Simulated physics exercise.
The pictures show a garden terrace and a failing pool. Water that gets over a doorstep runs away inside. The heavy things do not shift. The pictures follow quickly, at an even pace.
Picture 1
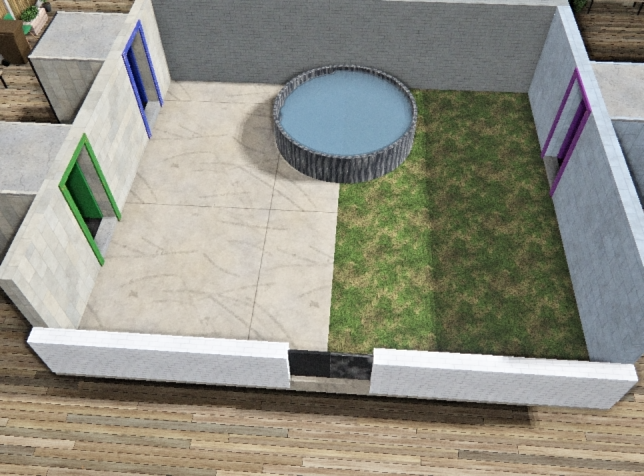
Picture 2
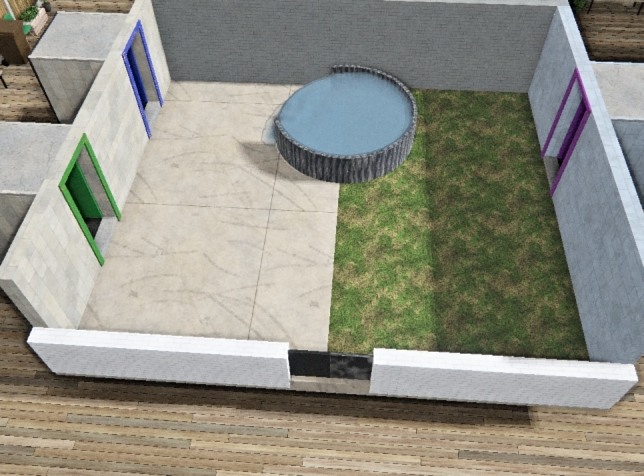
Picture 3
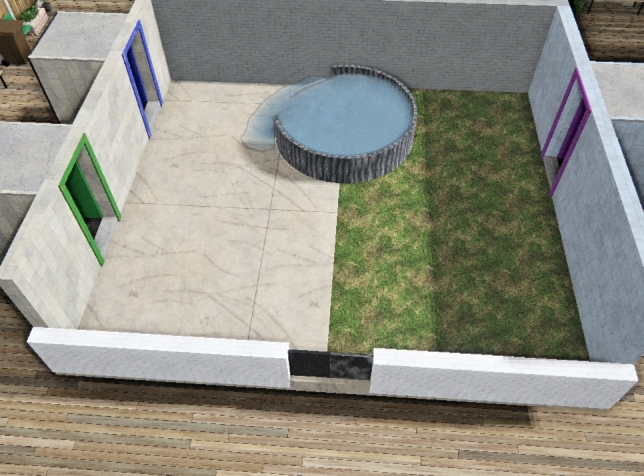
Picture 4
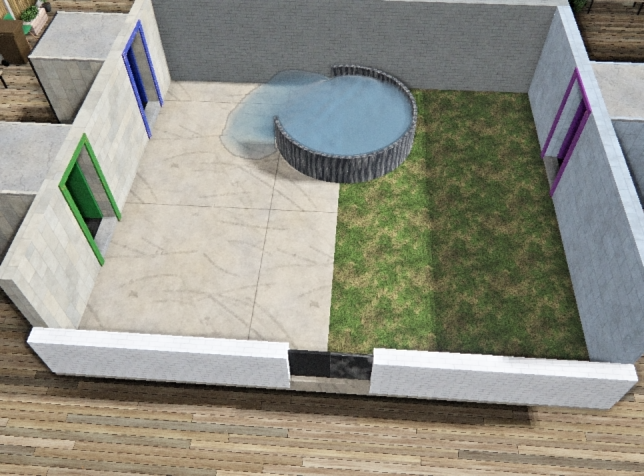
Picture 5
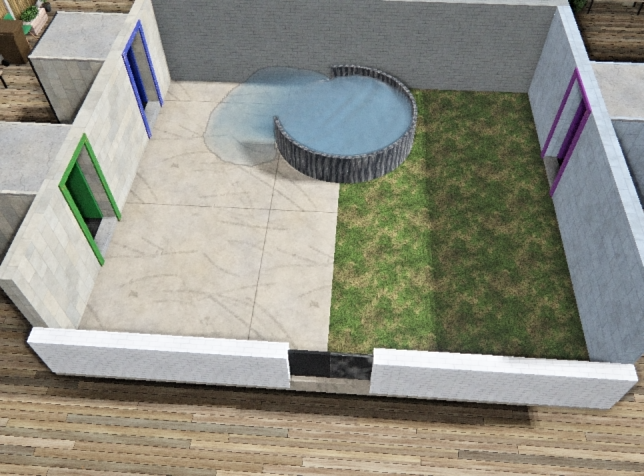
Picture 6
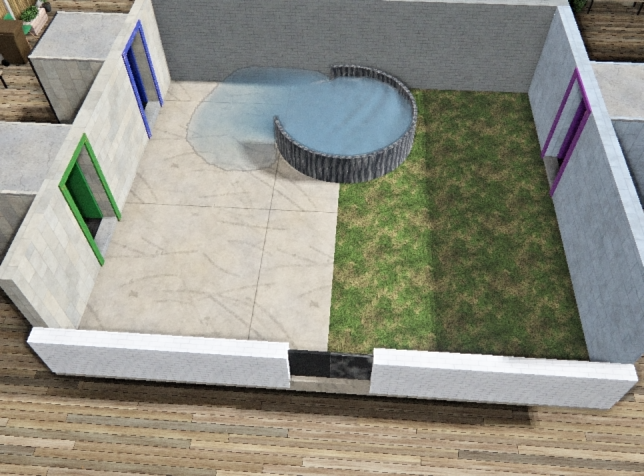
Water pours from a gap in the round pool's left side and spreads across the pale paving.
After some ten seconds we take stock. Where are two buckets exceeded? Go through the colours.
In the end: The blue door lets in a lot; the green door admits no more than that; the purple door admits no more than that.
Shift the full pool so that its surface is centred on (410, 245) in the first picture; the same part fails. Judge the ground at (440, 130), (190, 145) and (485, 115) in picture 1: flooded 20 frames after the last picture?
In that order: Dry, covered, no water.
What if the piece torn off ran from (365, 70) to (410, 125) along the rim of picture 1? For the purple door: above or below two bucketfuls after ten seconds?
My reading: The purple one floods.
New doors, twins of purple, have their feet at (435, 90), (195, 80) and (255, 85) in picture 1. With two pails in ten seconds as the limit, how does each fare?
In that order: Lets less in, lets more in, takes more.
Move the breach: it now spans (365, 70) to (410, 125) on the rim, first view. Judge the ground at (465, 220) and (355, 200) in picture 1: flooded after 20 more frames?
As listed: Awash, free of water.
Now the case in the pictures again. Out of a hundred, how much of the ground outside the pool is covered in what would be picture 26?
Some 35 per cent.
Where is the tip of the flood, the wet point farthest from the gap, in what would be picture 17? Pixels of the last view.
Around (120, 218).
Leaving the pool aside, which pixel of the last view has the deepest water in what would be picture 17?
Around (179, 84).
A moment on, water covers 15 % of the floor; the blue door wet at the sill, nothing in, the green door not reached, the purple door not reached.
Next, water covers 15 % of the floor; the blue door over two buckets in, the green door not reached, the purple door not reached.
Then, water covers 35 % of the floor; the blue door far over two buckets in, the green door wet at the sill, nothing in, the purple door not reached.
Later, water covers 60 % of the floor; the blue door far over two buckets in, the green door wet at the sill, nothing in, the purple door not reached.
In the end, water covers 90 % of the floor; the blue door far over two buckets in, the green door wet at the sill, nothing in, the purple door not reached.
